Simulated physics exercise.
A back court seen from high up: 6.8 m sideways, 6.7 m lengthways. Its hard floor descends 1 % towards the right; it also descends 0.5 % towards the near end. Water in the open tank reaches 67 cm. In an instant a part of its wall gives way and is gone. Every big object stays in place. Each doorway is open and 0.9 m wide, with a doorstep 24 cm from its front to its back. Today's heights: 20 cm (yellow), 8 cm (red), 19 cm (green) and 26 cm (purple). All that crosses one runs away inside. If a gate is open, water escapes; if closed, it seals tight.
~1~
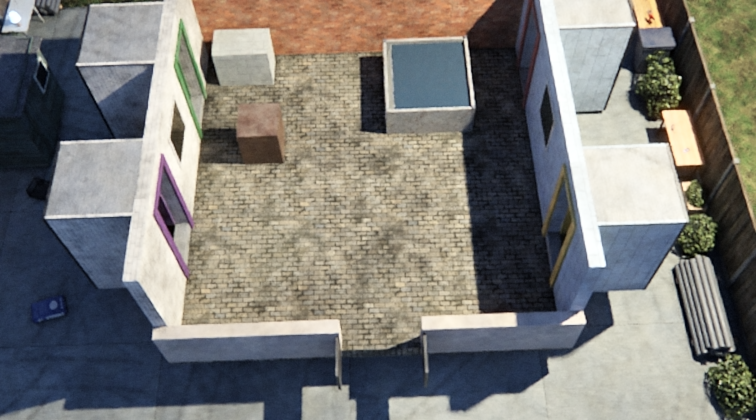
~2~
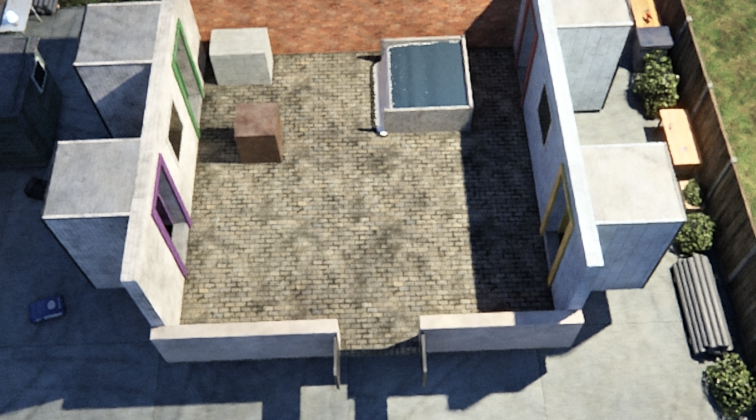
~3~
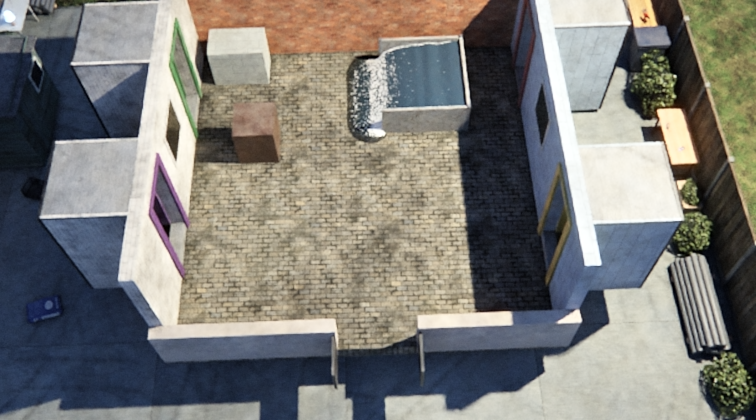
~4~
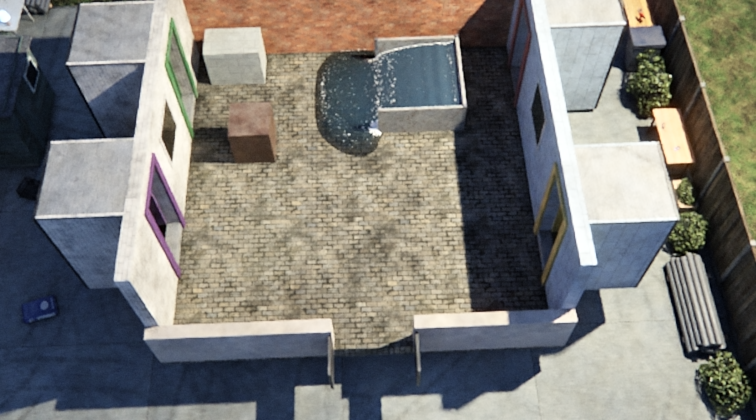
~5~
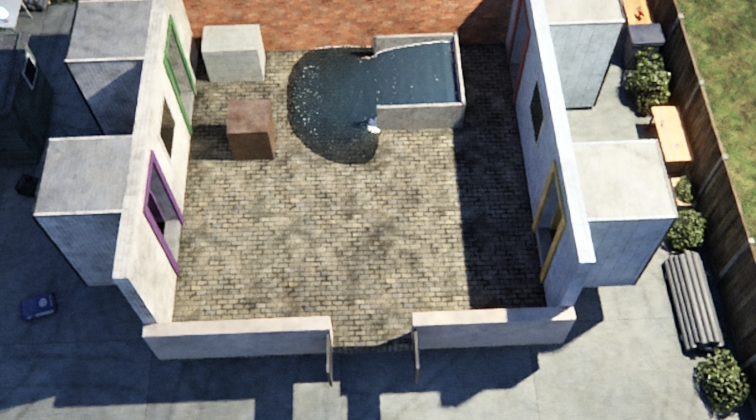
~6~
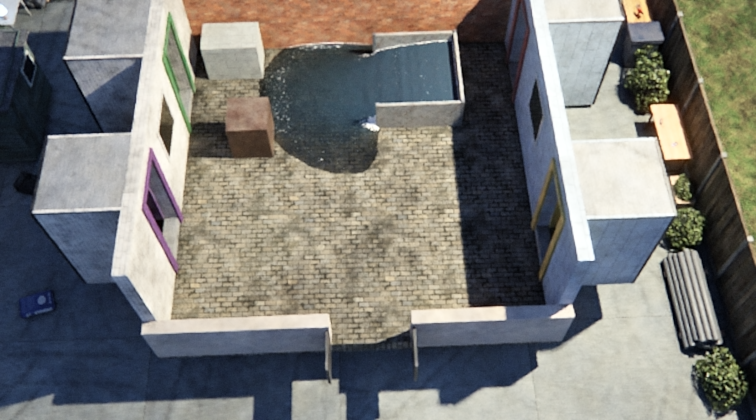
The video shows a walled, paved court from above, where the left side of an open water tank gives way and water pours out, spreading leftward across the paving toward the pale and brown blocks in a widening dark pool.
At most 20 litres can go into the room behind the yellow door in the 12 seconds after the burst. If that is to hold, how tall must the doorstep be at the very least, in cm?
Close to 6 cm is just enough.
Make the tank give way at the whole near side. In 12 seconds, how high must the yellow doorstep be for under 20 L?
At least roughly 12.0 centimetres tall.
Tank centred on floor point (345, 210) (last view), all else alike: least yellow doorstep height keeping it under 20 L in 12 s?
In this case, 8.5 cm or so.
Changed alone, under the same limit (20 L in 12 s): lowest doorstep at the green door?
For green, a step near 26 cm.
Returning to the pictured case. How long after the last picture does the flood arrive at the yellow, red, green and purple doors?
Yellow at 7.0 s, red at 5.5 s, green at 0.4 s and purple at 1.8 s.
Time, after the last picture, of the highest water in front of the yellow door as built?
About 9.0 seconds.
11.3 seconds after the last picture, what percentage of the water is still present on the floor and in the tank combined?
Close to 88 per cent is still present.
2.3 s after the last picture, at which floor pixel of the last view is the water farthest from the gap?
The farthest wet point sits near (182, 309) in the last view.
Then, 0.7 s after the last picture water covers 25 % of the floor, deepest (36 cm) near (271, 55); it has not reached the yellow door.
Then, 2.3 s after the last picture water covers 45 % of the floor, deepest (32 cm) near (206, 51); it has not reached the yellow door.
Then, 11.3 s after the last picture water covers 85 % of the floor, deepest (10 cm) near (522, 325); 8 cm at the yellow door, 0 litres in over its 20 cm doorstep.
At the yellow door as built, the water peaked near 10 cm, 9.1 s after the last picture.
Run again over the same 12 s with other heights there, 33 litres in over 5 cm, 13 litres over 7 cm. The limit of 20 litres is kept from about 6 cm up.
